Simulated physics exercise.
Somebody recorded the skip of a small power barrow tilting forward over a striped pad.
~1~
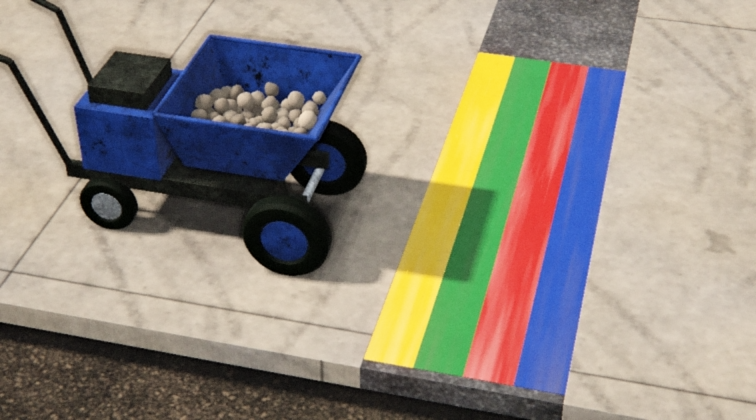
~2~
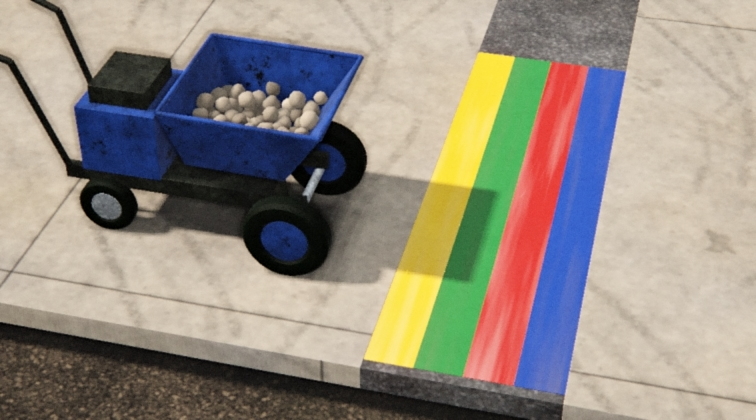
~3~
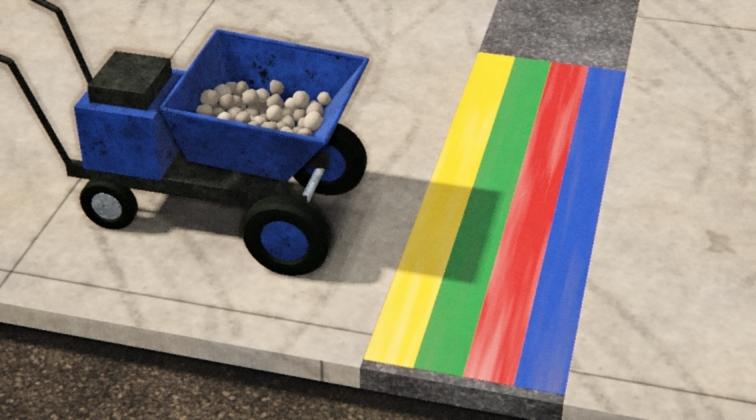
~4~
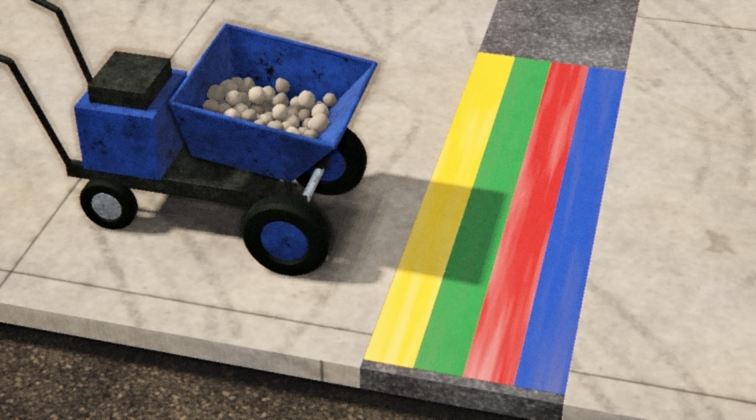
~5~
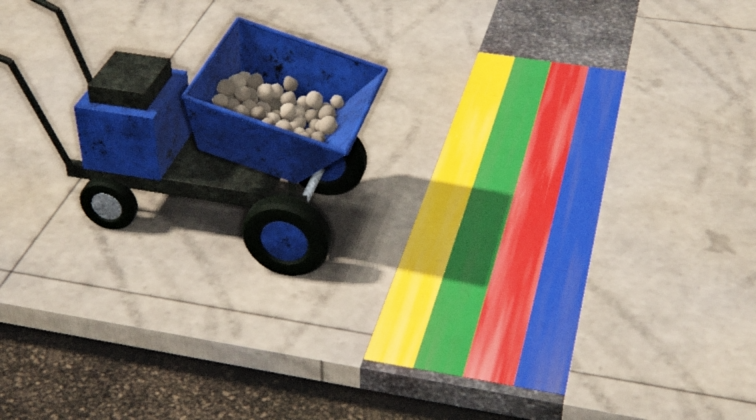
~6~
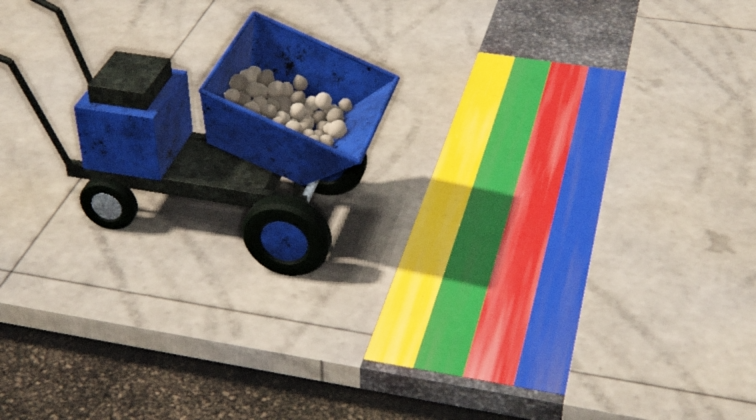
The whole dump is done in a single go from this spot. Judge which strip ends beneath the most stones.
Beneath the most stones: The green strip.
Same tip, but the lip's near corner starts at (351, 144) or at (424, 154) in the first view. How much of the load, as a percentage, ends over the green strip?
You'd get around 40 in a hundred, then 0 in a hundred.
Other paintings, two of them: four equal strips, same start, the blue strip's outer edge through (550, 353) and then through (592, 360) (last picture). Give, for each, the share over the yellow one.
10 and 20 percent, roughly.
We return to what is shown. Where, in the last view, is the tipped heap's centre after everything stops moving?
Roughly at (470, 253), give or take.
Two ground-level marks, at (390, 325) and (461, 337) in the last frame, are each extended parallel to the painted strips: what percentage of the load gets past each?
Estimate, first then second: 80 %, 30 %.
Soon, skip tipped steeply; all in the skip.
A while on, skip tipped right over; nearly all in the skip; a small part over the yellow strip; a small part over the green strip.
Towards the end, skip tipped right over; about a quarter in the skip; about a quarter over the yellow strip; about half over the green strip; a small part over the red strip; a small part over the blue strip.
Finally, skip tipped right over; about a quarter in the skip; about a quarter over the yellow strip; about a third over the green strip; about a quarter over the red strip; a small part over the blue strip; a stray few off the paint.
